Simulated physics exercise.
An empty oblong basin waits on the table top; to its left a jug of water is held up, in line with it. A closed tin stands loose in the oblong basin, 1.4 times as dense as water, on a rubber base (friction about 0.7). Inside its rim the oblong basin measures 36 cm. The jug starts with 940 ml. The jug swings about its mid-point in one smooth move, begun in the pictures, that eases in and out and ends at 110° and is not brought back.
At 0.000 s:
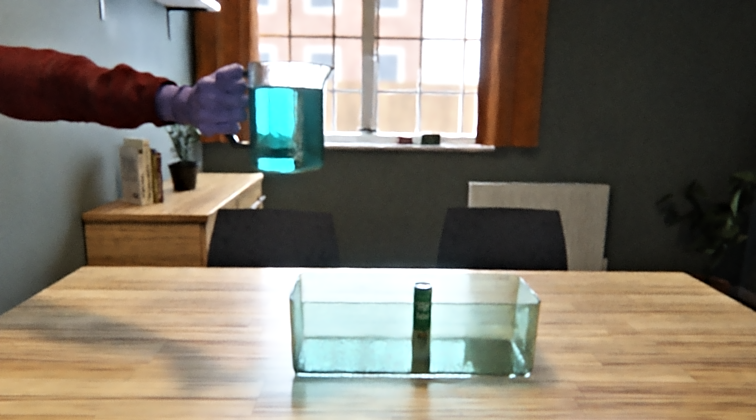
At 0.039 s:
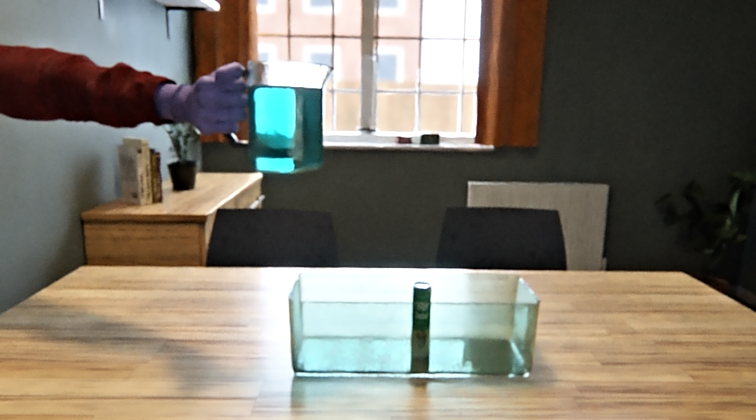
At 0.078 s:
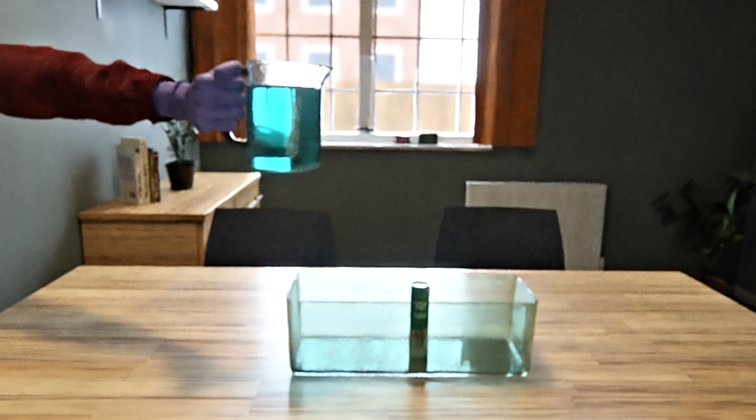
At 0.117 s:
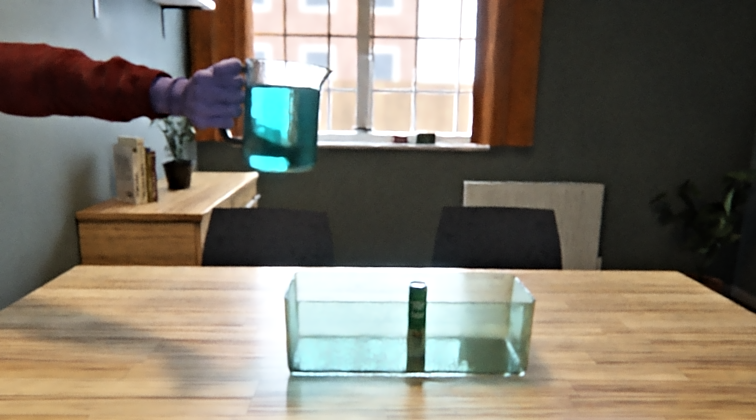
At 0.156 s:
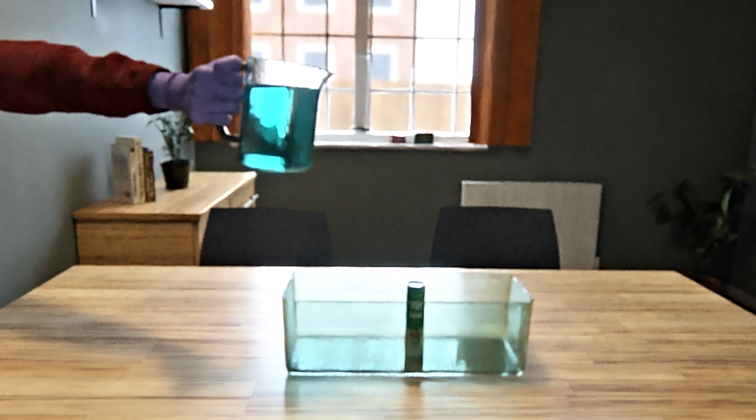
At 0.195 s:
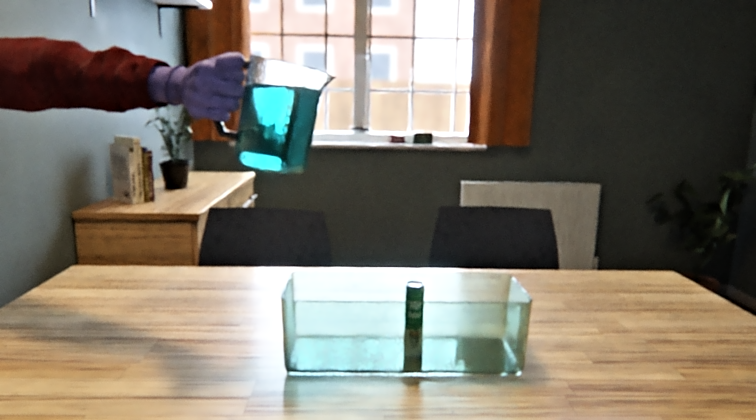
A purple-gloved hand held a clear jug of blue-green liquid above and left of a glass basin with a green tin standing inside, then slowly tilted the jug slightly to the right.
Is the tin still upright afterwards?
It goes over.
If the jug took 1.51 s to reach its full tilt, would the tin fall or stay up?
Then it topples.
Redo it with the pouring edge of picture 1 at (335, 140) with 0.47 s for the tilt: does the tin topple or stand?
Then it stays up.
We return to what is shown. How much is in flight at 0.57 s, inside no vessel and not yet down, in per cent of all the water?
Some 12 per cent.
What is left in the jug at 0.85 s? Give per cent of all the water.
Some 34 per cent.
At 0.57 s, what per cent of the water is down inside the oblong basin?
Near 0 in a hundred.
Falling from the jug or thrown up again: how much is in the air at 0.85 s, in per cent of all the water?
About 36 per cent.
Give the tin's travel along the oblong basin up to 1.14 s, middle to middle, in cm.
Some 8 cm.
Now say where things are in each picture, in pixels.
Tilt 0°; pouring edge (335, 67); surface from (252, 87) to (322, 88); the oblong basin's rim runs from (294, 287) to (529, 289); the tin's top is at (423, 287), in the first frame.
Tilt 0°; pouring edge (335, 67); surface from (252, 87) to (322, 89), in the second frame.
Tilt 2°; pouring edge (334, 68); surface from (251, 86) to (320, 88), in the third frame.
Tilt 4°; pouring edge (334, 69); surface from (249, 85) to (320, 89), in the fourth frame.
Tilt 7°; pouring edge (334, 72); surface from (248, 85) to (319, 89), in the fifth frame.
Tilt 11°; pouring edge (336, 76); surface from (248, 86) to (320, 89), in the sixth frame.
By 0.57 s the tilt is 72° and 88 per cent is still to pour; the tin stands where it began.
By 0.85 s the tilt is 107° and 35 per cent is still to pour; the tin leans 5°.
By 1.14 s the tilt is 110° and 3 per cent is still to pour; the tin leans 57°.
By 1.45 s the tilt is 110° and 0 per cent is still to pour; the tin lies on its side.
At rest the tin lies on its side.
